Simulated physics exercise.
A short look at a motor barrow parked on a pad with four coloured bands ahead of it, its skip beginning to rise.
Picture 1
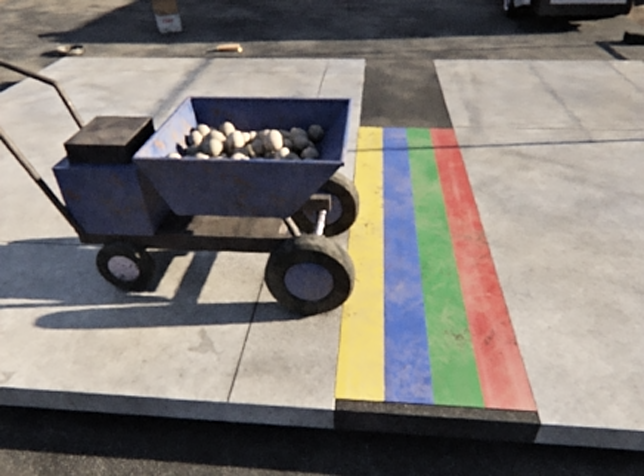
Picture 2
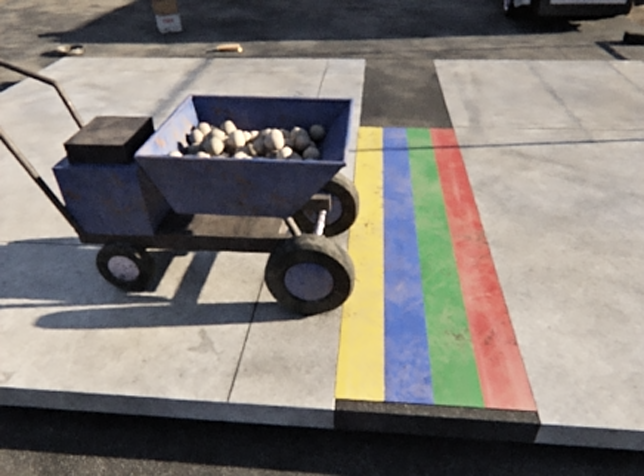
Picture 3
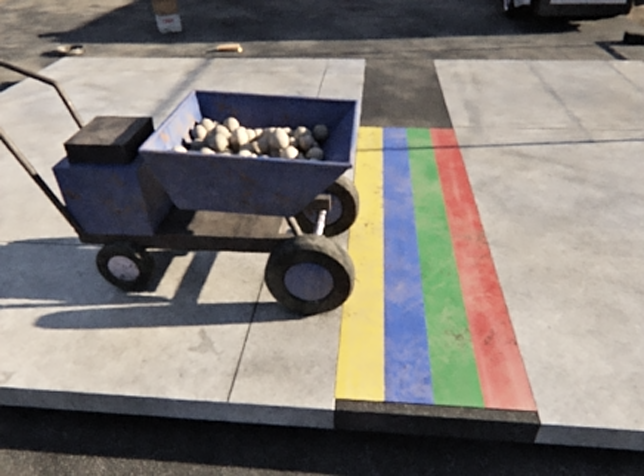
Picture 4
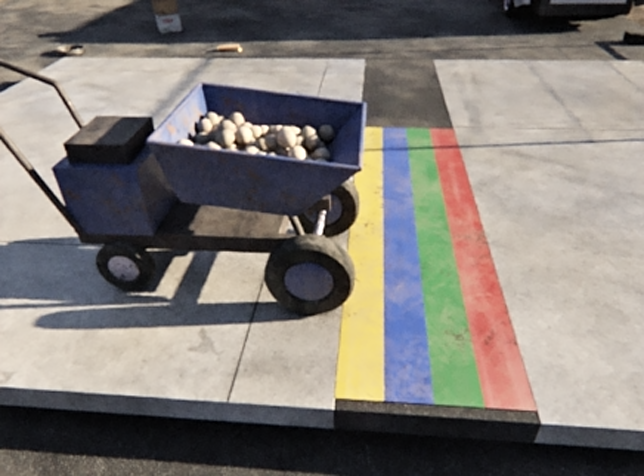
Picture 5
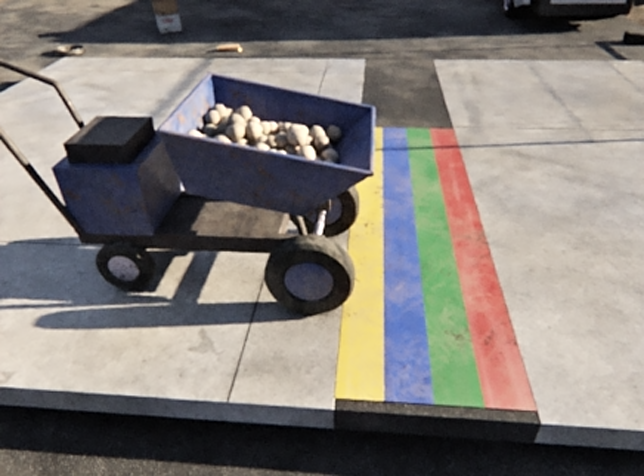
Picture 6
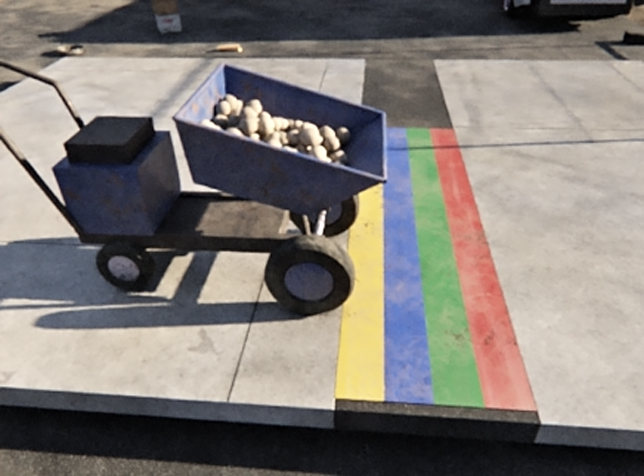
On a sunlit concrete pad, a blue motor barrow stood still beside yellow, blue, green and red stripes while its skip of pale pebbles slowly rose at the left and tilted toward the right.
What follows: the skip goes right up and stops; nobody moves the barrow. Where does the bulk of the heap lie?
Most lies over the red band.
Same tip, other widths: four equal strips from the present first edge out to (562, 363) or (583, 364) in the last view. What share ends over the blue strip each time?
About 10 and 10 per cent.
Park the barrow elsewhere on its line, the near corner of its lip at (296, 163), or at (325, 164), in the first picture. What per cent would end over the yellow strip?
Near 0 % and 0 %.
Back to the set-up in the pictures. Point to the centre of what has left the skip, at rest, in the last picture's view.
Roughly at (483, 269).
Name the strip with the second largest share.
In second place: The strip in green.
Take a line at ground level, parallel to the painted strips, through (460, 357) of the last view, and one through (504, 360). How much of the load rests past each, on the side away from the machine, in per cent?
Near 80 % and 50 %.
Soon after the last picture, skip tipped steeply; all in the skip.
A little later, skip tipped right over; most in the skip; a small part over the green strip; a small part over the red strip; a stray few off the paint.
Later still, skip tipped right over; a small part in the skip; a stray few over the blue strip; about a quarter over the green strip; about a third over the red strip; about a quarter off the paint.
At rest, skip tipped right over; a small part in the skip; none over the yellow strip; a stray few over the blue strip; about a quarter over the green strip; about a third over the red strip; about a third off the paint.
